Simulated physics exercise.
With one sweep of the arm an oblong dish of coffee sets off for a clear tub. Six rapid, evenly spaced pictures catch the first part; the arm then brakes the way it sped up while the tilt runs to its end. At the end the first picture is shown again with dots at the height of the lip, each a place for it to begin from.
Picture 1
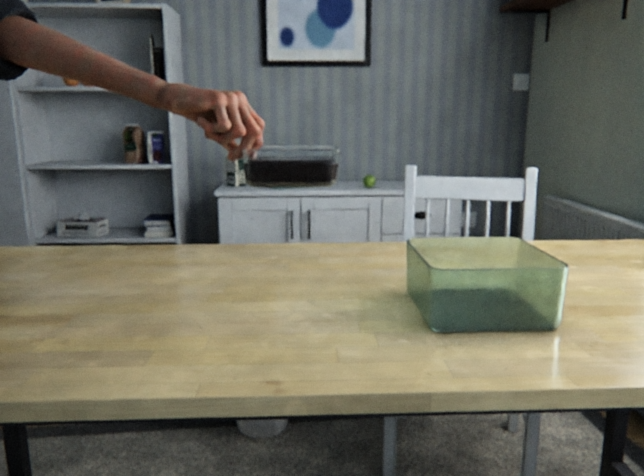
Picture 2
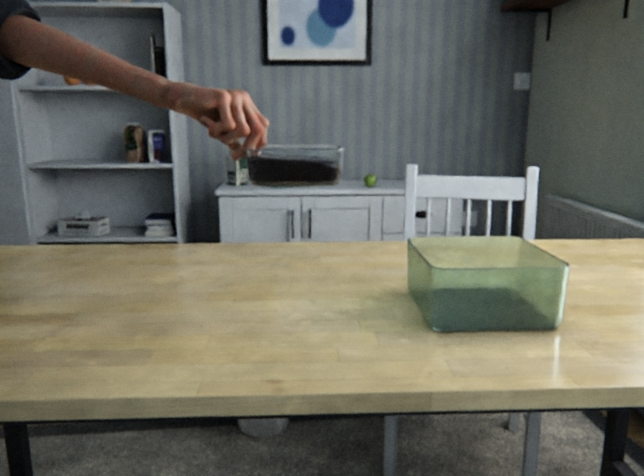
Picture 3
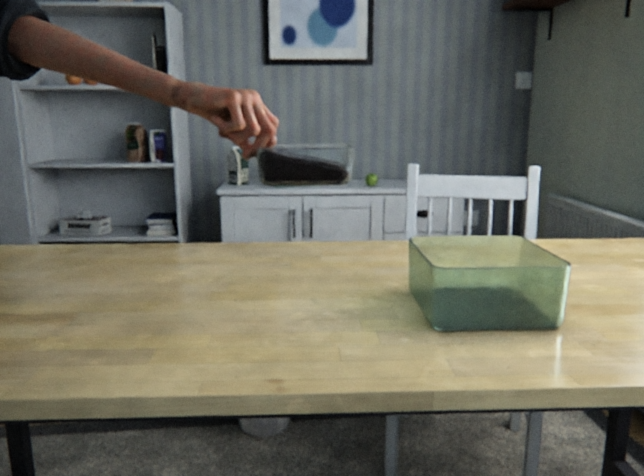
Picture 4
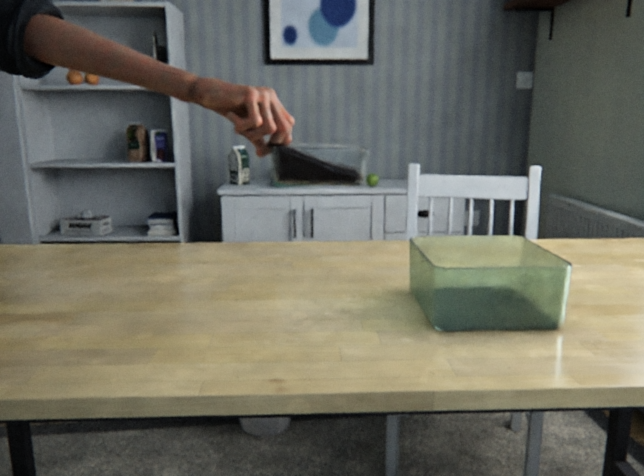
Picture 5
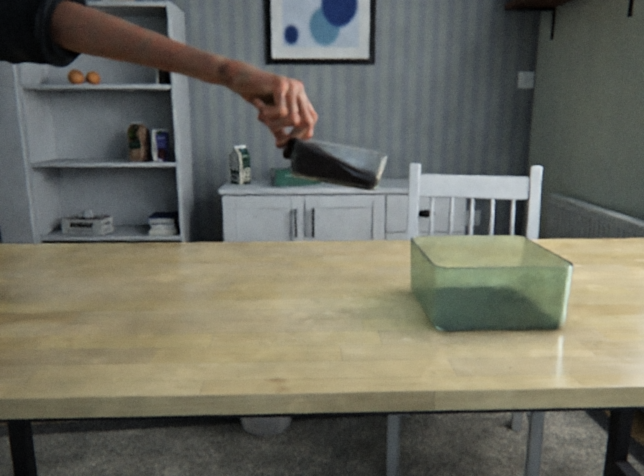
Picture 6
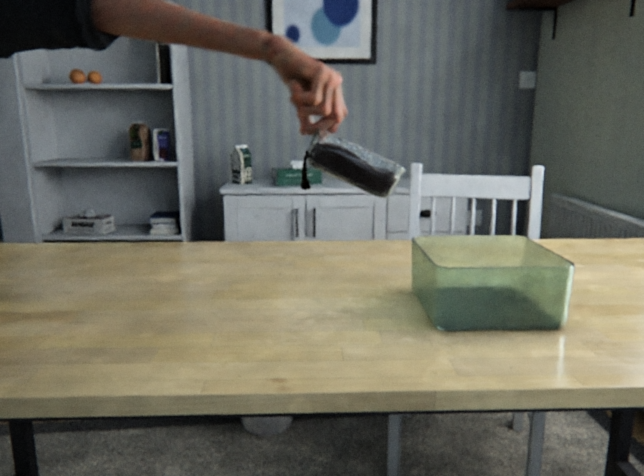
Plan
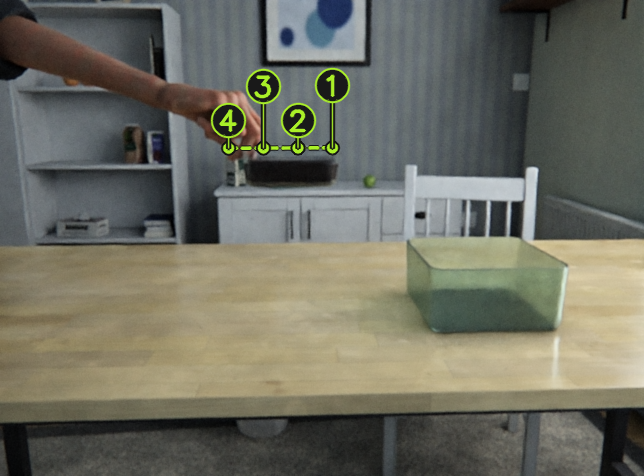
An oblong glass dish of dark coffee, held by a hand reaching in from the left, swept right above the table towards a clear greenish tub, tilting right end down as coffee dribbled from its left end.
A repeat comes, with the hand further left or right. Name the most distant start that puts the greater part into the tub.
2.
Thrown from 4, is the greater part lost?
Yes.
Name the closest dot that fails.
It is 3.
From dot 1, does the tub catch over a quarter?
Yes.
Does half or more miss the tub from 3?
Yes, that goes wrong.
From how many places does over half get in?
Two of the four.
In lime, 1 at (332, 147); 2 at (298, 148); 3 at (263, 148); 4 at (228, 148).
If 1 is chosen, about 77 % lands in the tub, 13 % falls short and 10 % goes beside or beyond.
If 2 is chosen, about 68 % lands in the tub, 24 % falls short and 8 % goes beside or beyond.
If 3 is chosen, about 28 % lands in the tub, 68 % falls short and 4 % goes beside or beyond.
If 4 is chosen, about 0 % lands in the tub, 98 % falls short.
